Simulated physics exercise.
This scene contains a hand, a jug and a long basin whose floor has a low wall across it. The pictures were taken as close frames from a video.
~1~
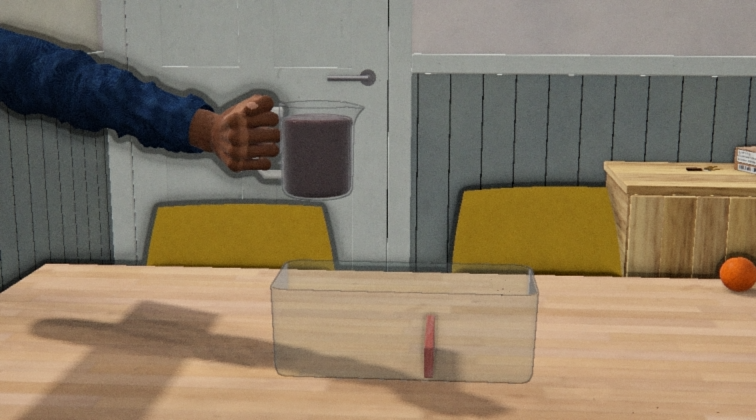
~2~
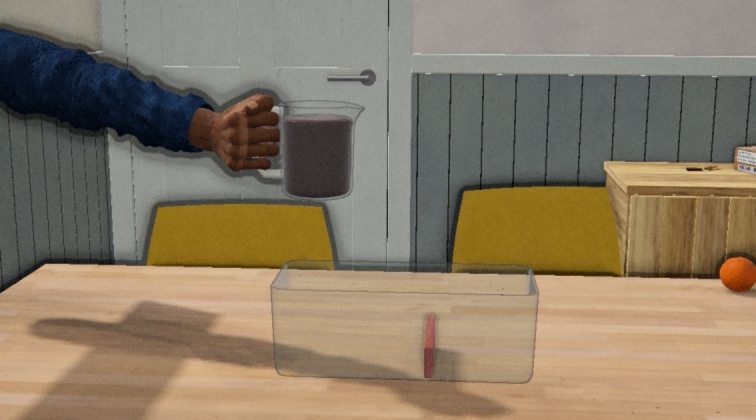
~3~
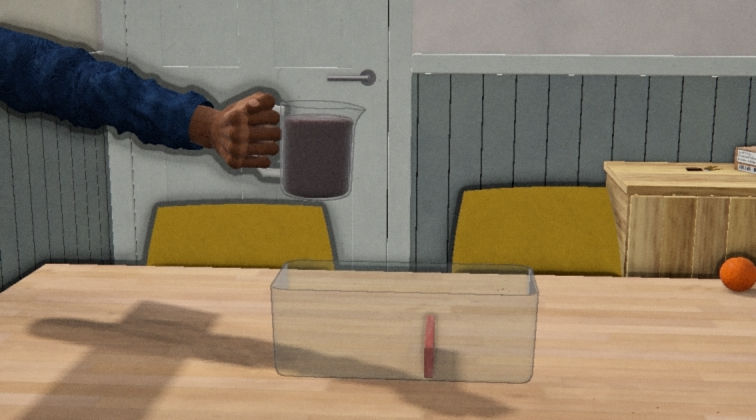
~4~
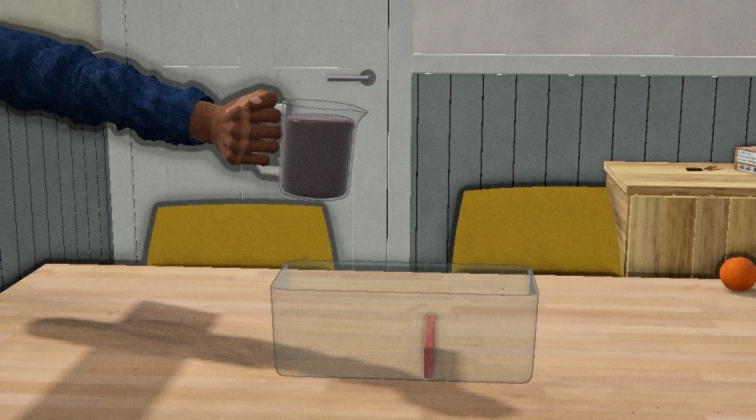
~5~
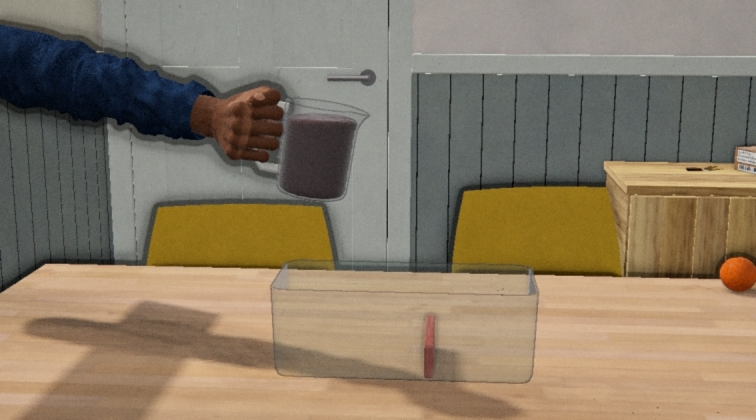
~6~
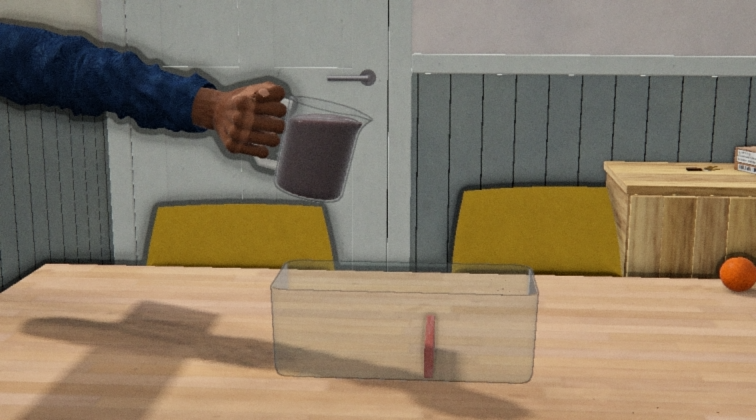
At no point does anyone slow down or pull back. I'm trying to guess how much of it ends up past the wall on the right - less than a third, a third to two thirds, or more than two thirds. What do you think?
I'd say a third to two thirds.
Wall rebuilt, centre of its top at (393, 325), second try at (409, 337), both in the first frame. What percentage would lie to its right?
That'd be about 95 percent for the first and about 85 percent for the other.
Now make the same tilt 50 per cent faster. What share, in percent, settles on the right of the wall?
Near 40 %.
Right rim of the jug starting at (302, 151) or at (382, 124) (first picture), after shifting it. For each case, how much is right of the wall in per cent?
10 % and 75 %.
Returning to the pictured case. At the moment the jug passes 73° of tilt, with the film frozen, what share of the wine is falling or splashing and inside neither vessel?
Something like 20 per cent of it.
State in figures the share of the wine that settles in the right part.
Some 45 parts in a hundred.
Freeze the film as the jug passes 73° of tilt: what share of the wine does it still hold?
Close to 80 parts in a hundred remain.
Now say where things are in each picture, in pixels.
In the first frame, it leans 0°; its right rim is at (365, 107); the wine meets the walls at (283, 118) and (354, 118); the long basin's rim runs from (279, 275) to (534, 281); the wall's top is at (430, 332).
In the second frame, it leans 1°; its right rim is at (365, 107); the wine meets the walls at (284, 118) and (354, 118).
In the third frame, it leans 2°; its right rim is at (366, 108); the wine meets the walls at (285, 117) and (355, 120).
In the fourth frame, it leans 5°; its right rim is at (368, 111); the wine meets the walls at (285, 117) and (357, 120).
In the fifth frame, it leans 9°; its right rim is at (371, 114); the wine meets the walls at (287, 117) and (359, 120).
In the sixth frame, it leans 13°; its right rim is at (373, 119); the wine meets the walls at (289, 119) and (363, 122).
A moment on, the tilt is 73° and 79 per cent is still to pour, 2 is left of the wall and 0 right of it.
Next, the tilt is 102° and 28 per cent is still to pour, 15 is left of the wall and 29 right of it.
Then the tilt is 103° and 4 per cent is still to pour, 44 is left of the wall and 46 right of it.
Later the tilt is 103° and 0 per cent is still to pour, 52 is left of the wall and 46 right of it.
Finally, 53 per cent lies left of the wall, 46 right of it and 1 outside.
